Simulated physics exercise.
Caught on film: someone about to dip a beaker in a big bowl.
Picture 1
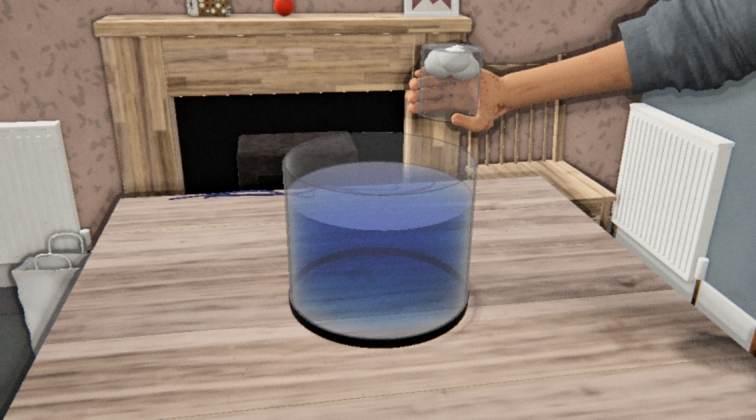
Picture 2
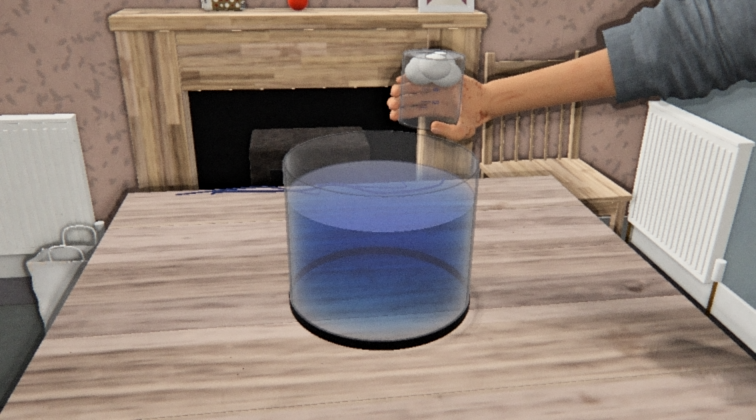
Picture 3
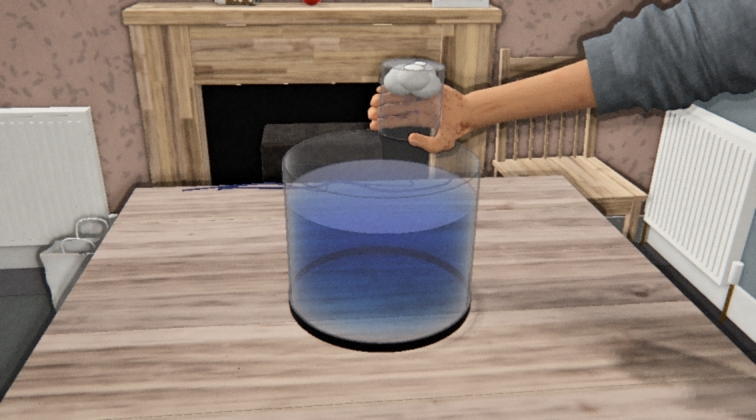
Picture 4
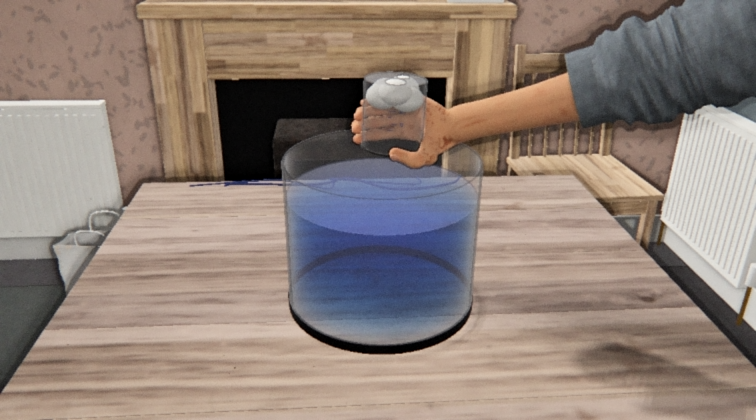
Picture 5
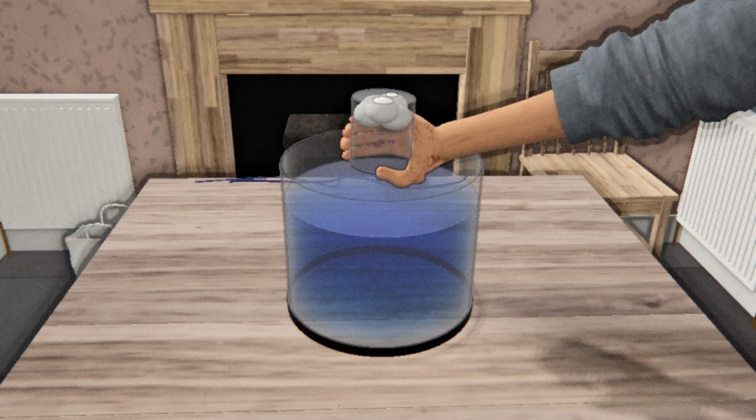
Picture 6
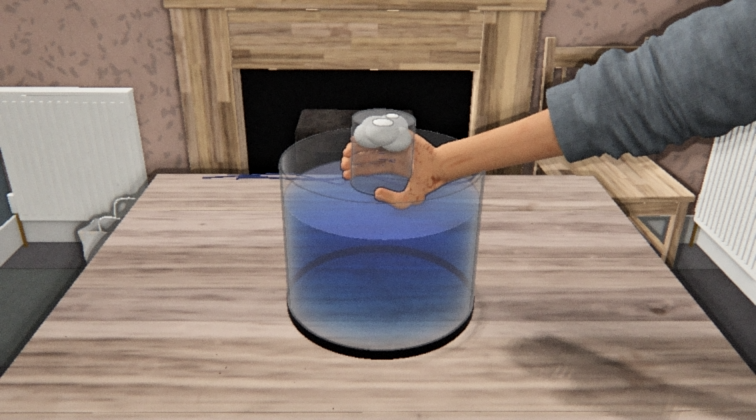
A hand held an upside-down clear beaker with white tissue bunched at its top, moved it left over a big bowl of blue liquid, then lowered it to just above the surface.
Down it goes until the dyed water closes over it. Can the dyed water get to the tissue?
It stays dry.
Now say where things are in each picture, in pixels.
In the first frame, beaker (450, 83) mouth down; above the big bowl.
In the second frame, beaker (431, 90) mouth down; tissue (433, 67); coming down.
In the third frame, beaker (411, 101) mouth down; lower.
In the fourth frame, beaker (394, 115) mouth down; tissue (395, 91); lower still.
In the fifth frame, beaker (382, 132) mouth down; close to the surface.
In the sixth frame, beaker (382, 153) mouth down; tissue (383, 130); just over the surface.
A moment on, the beaker enters the dyed water.
Further on, air is trapped inside and holds the level down.
When it is over, the beaker is under, still full of air, and the tissue is dry.
